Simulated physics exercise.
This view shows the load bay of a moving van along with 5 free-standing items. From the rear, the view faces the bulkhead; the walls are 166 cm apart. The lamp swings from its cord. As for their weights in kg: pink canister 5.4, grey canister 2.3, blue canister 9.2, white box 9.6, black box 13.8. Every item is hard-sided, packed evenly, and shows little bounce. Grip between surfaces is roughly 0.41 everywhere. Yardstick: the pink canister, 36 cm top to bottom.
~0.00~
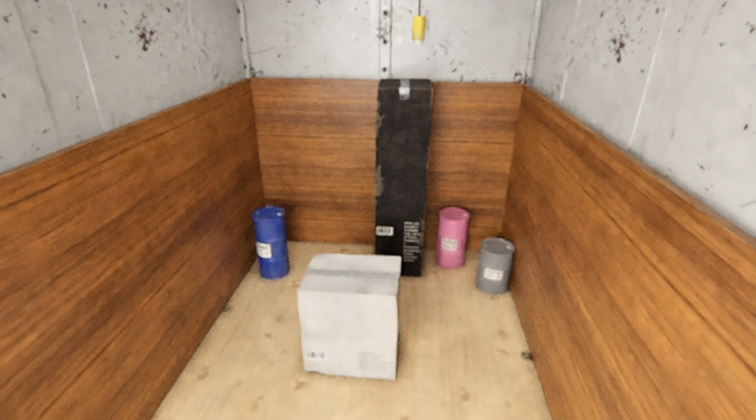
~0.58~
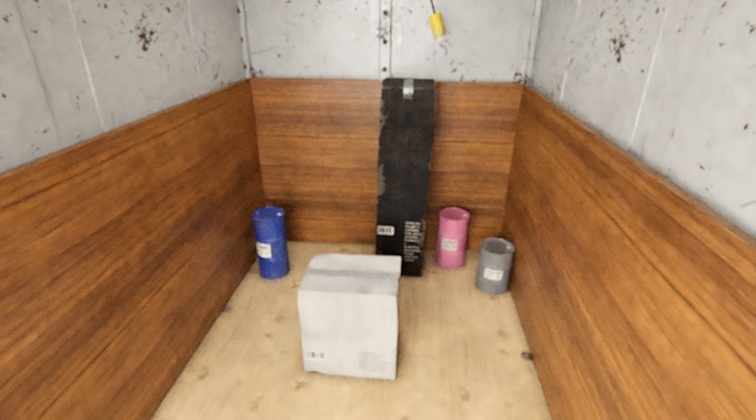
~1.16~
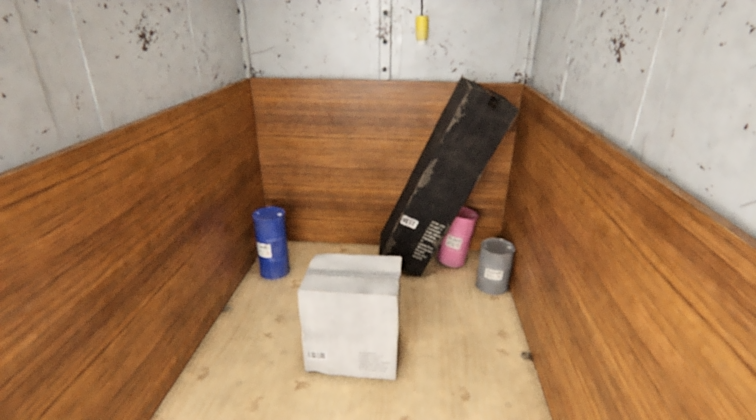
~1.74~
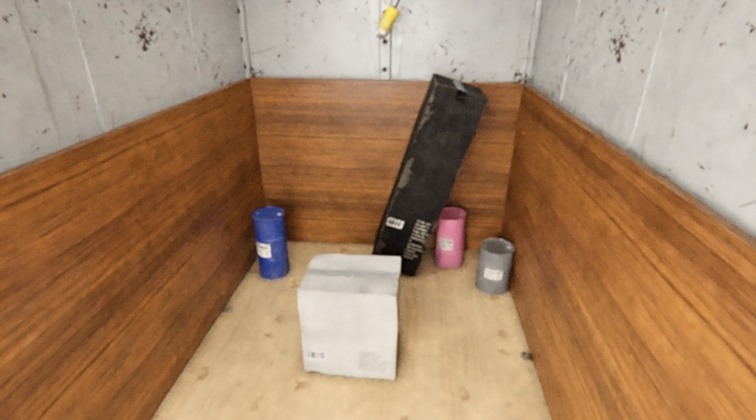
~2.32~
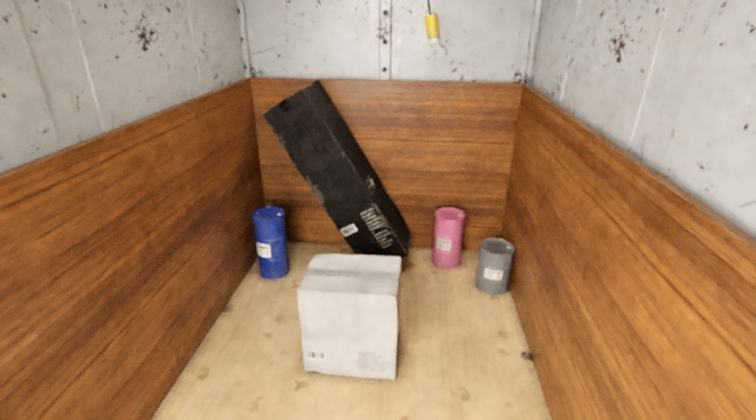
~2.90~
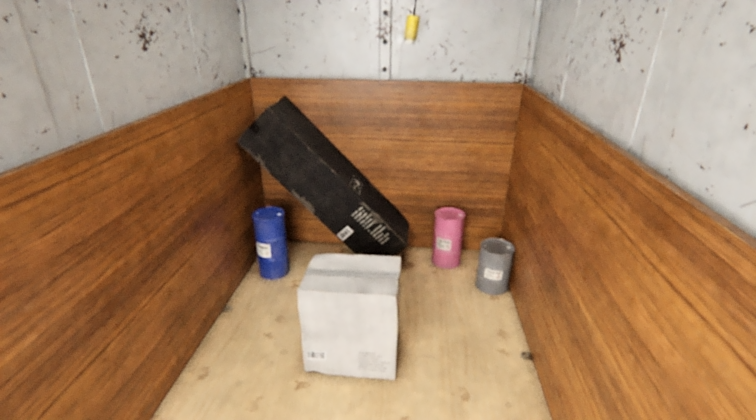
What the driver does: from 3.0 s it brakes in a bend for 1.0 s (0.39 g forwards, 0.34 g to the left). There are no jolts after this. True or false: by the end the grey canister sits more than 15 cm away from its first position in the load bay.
True.
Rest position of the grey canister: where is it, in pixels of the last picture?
In the end it sits at around (460, 247).
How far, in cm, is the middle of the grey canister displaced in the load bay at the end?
Displacement: Approx. 28 cm.
After 3.50 s, load feels 0.39 g forwards, 0.34 g left; grey canister moved 4 cm near (489, 263); black box 44° off upright; pink canister moved 8 cm.
After 3.70 s, load feels 0.39 g forwards, 0.34 g left; grey canister moved 12 cm near (479, 258); black box 44° off upright; white box moved 14 cm.
After 3.90 s, load feels 0.16 g forwards, 0.14 g left; grey canister moved 24 cm near (464, 249); black box 44° off upright; white box moved 26 cm.
In the end (4.6 s), toppled in the load bay, black box; not toppled but over 15 cm from the start, grey canister, blue canister and white box; the last one under 15 cm from the start. In the last view, grey canister near (460, 247).
